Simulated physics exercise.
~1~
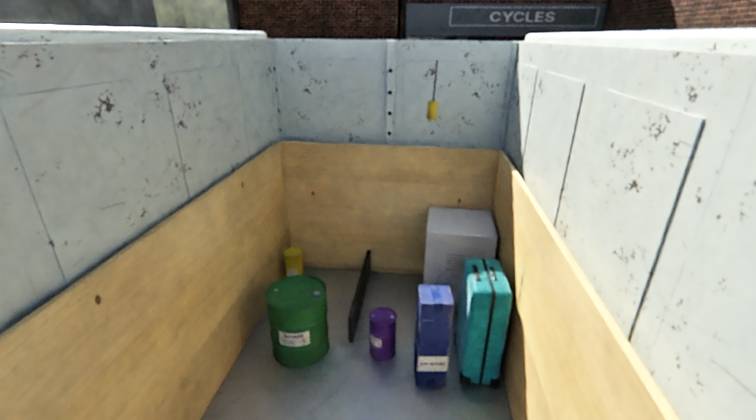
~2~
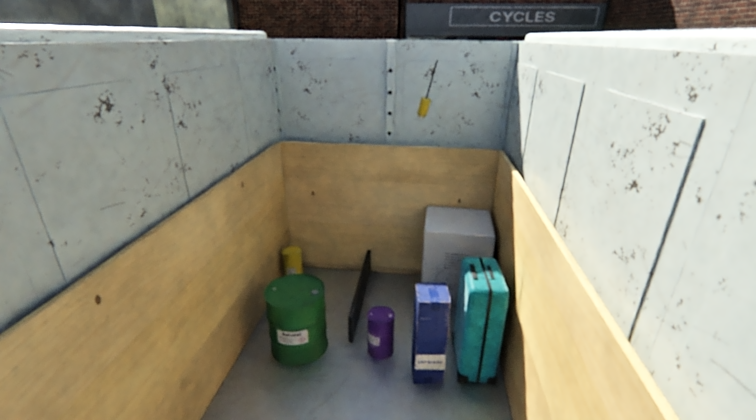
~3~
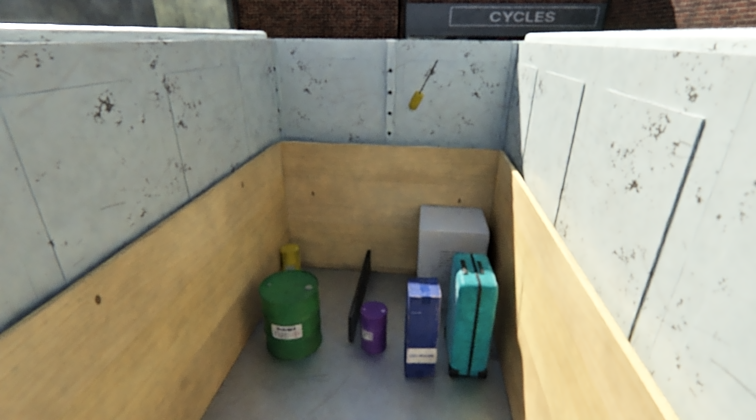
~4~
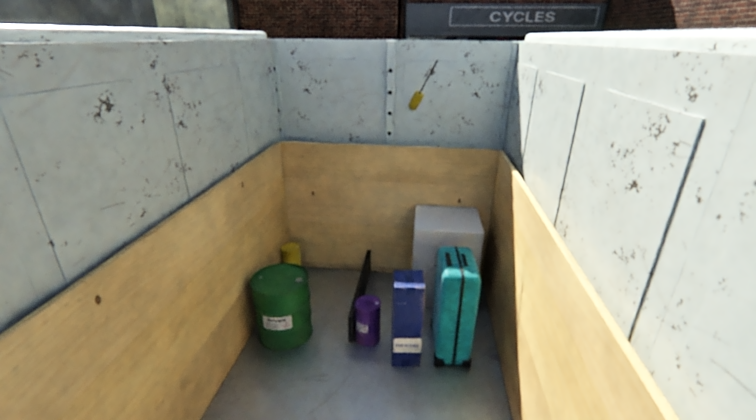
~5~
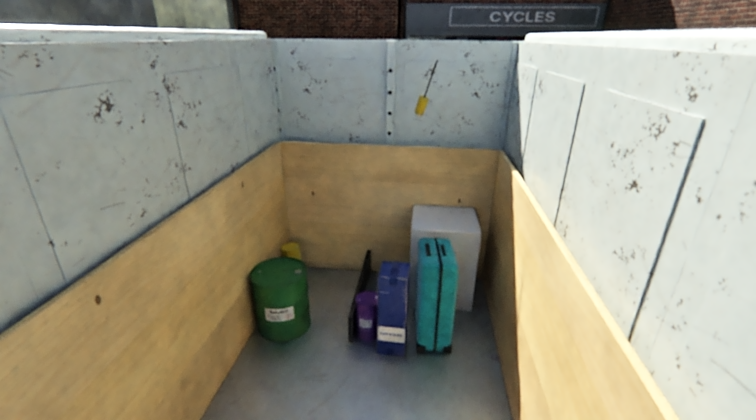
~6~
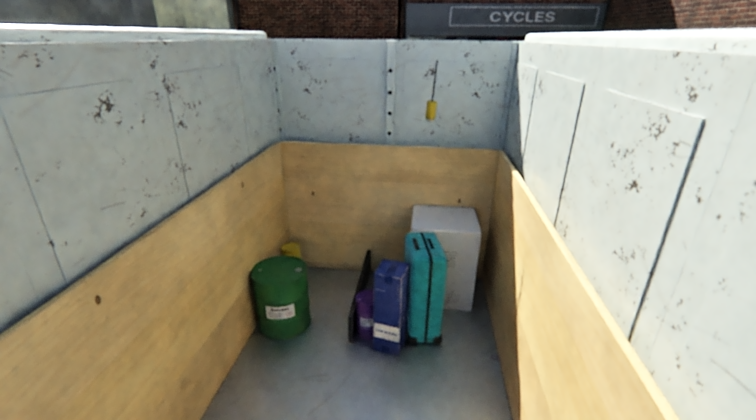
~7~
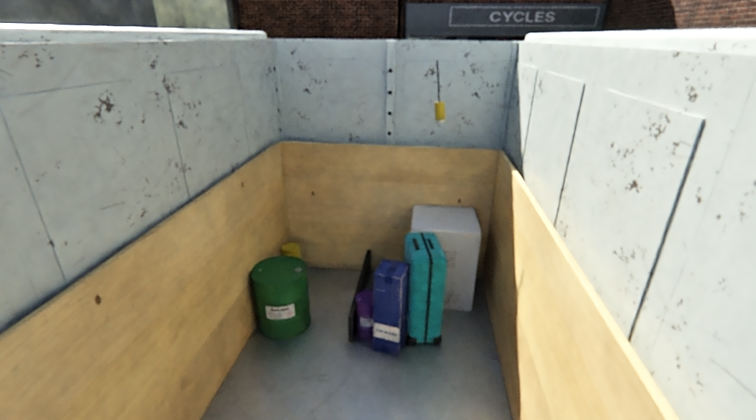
A turquoise case, blue box, purple canister and green drum slide forwards and left, staying upright.
